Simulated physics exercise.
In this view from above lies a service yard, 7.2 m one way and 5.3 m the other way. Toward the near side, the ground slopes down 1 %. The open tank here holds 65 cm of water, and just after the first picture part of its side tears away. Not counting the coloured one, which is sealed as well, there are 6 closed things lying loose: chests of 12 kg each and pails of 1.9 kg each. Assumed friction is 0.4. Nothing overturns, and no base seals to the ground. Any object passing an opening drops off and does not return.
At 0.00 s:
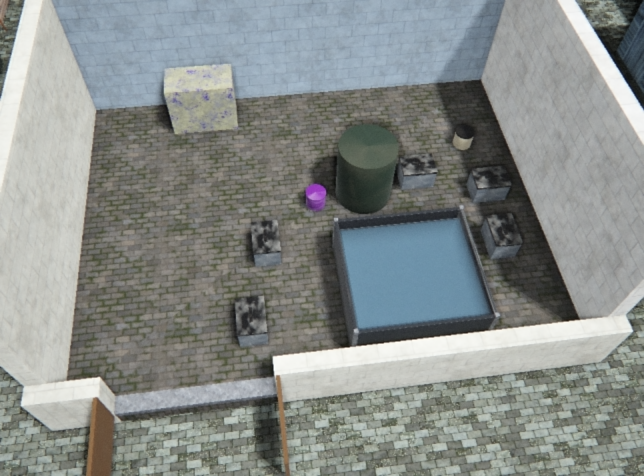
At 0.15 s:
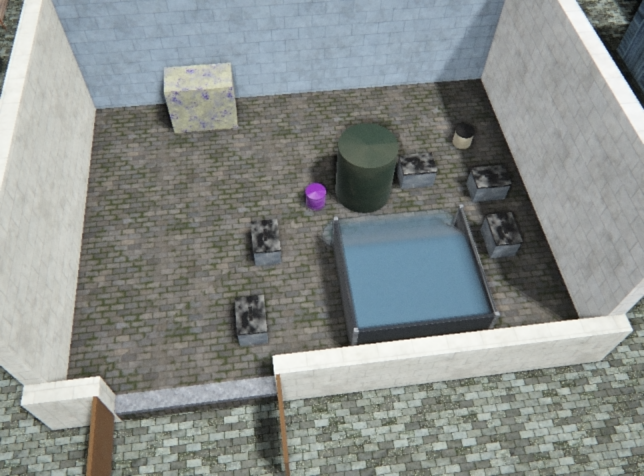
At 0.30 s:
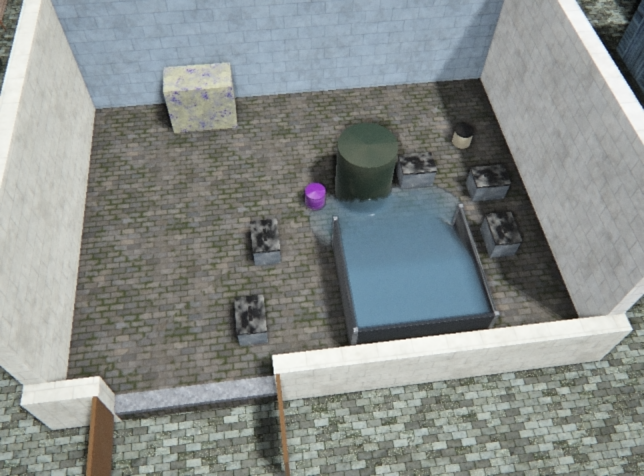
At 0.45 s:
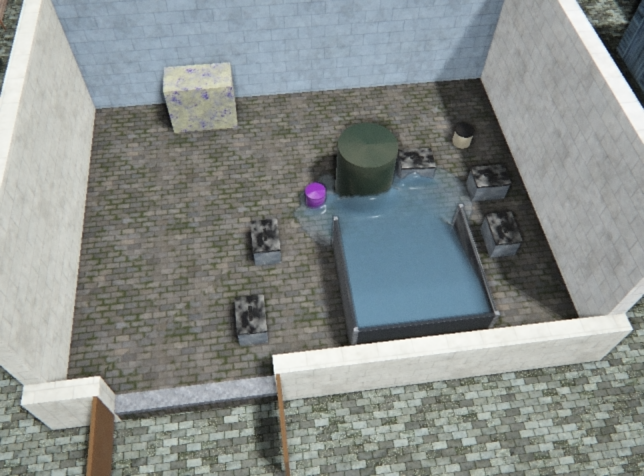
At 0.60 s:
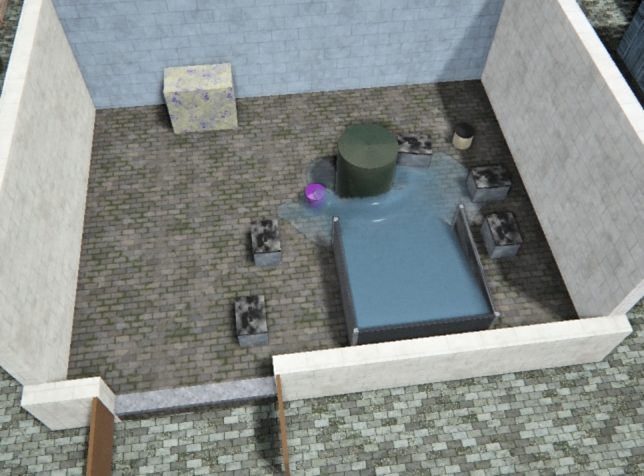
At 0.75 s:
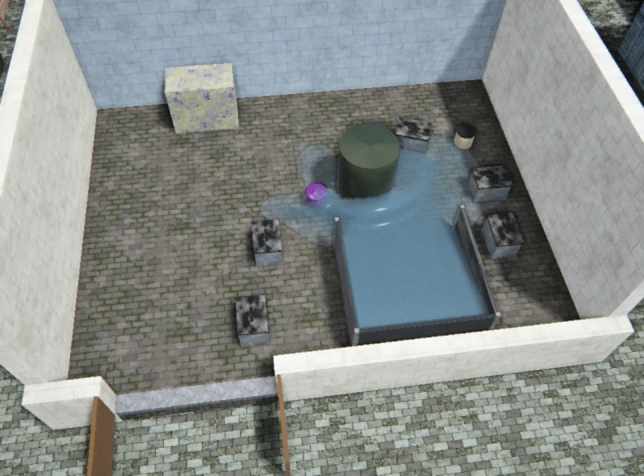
Water poured from the far side of an open tank in a walled yard and spread across the paving, flowing around the big green drum, the small purple pail and a nearby dark chest.
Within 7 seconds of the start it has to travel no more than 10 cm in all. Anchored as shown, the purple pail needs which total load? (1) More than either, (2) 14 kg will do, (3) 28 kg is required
Answer: 1.
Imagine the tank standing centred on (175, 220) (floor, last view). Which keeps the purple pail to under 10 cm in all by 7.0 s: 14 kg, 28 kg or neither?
In that case the answer is that either mass works.
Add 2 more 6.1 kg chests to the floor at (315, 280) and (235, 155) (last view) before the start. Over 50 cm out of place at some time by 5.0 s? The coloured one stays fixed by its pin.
Taking them as listed: Not beyond and beyond.
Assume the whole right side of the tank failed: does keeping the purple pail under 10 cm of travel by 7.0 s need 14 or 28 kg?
In that case the lighter mass suffices.
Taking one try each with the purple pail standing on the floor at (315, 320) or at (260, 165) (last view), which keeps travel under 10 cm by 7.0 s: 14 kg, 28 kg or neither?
Well, the little one does for the first, just the big one for the second.
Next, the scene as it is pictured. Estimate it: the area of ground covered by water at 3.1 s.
Flooded: Near 28 m2.
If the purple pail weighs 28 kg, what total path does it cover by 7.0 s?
The total path comes to around 100 cm.
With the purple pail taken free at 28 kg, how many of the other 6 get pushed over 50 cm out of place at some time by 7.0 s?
Counting them up, I find 5.
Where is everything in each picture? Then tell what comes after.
The first frame shows the purple pail at (316, 192), on the bottom; 3.1 m2 under water; 0 of 7 have shifted.
The second frame shows the purple pail at (316, 191), on the bottom; water covers 4.1 m2; 0 of 7 have shifted.
The third frame shows the purple pail at (315, 191), on the bottom; water covers 5.0 m2; 0 of 7 have shifted.
The fourth frame shows the purple pail at (315, 191) rests on the ground; water covers 5.7 m2; 1 of 7 have shifted.
The fifth frame shows the purple pail at (316, 192), on the bottom; water covers 6.8 m2; 1 of 7 have shifted.
The sixth frame shows the purple pail at (317, 192), on the bottom; water covers 8.3 m2; 1 of 7 have shifted.
After 1.4 s the purple pail would be 120 cm from its start with 14 kg and 67 cm from its start with 28 kg; 9 cm of water round it then.
After 3.1 s the purple pail would be 213 cm from its start with 14 kg and 105 cm from its start with 28 kg; 4 cm of water round it then.
After 4.9 s the purple pail would be 213 cm from its start with 14 kg and 105 cm from its start with 28 kg; 8 cm of water round it then.
After 7.0 s the purple pail would be 213 cm from its start with 14 kg and 105 cm from its start with 28 kg; 5 cm of water round it then.
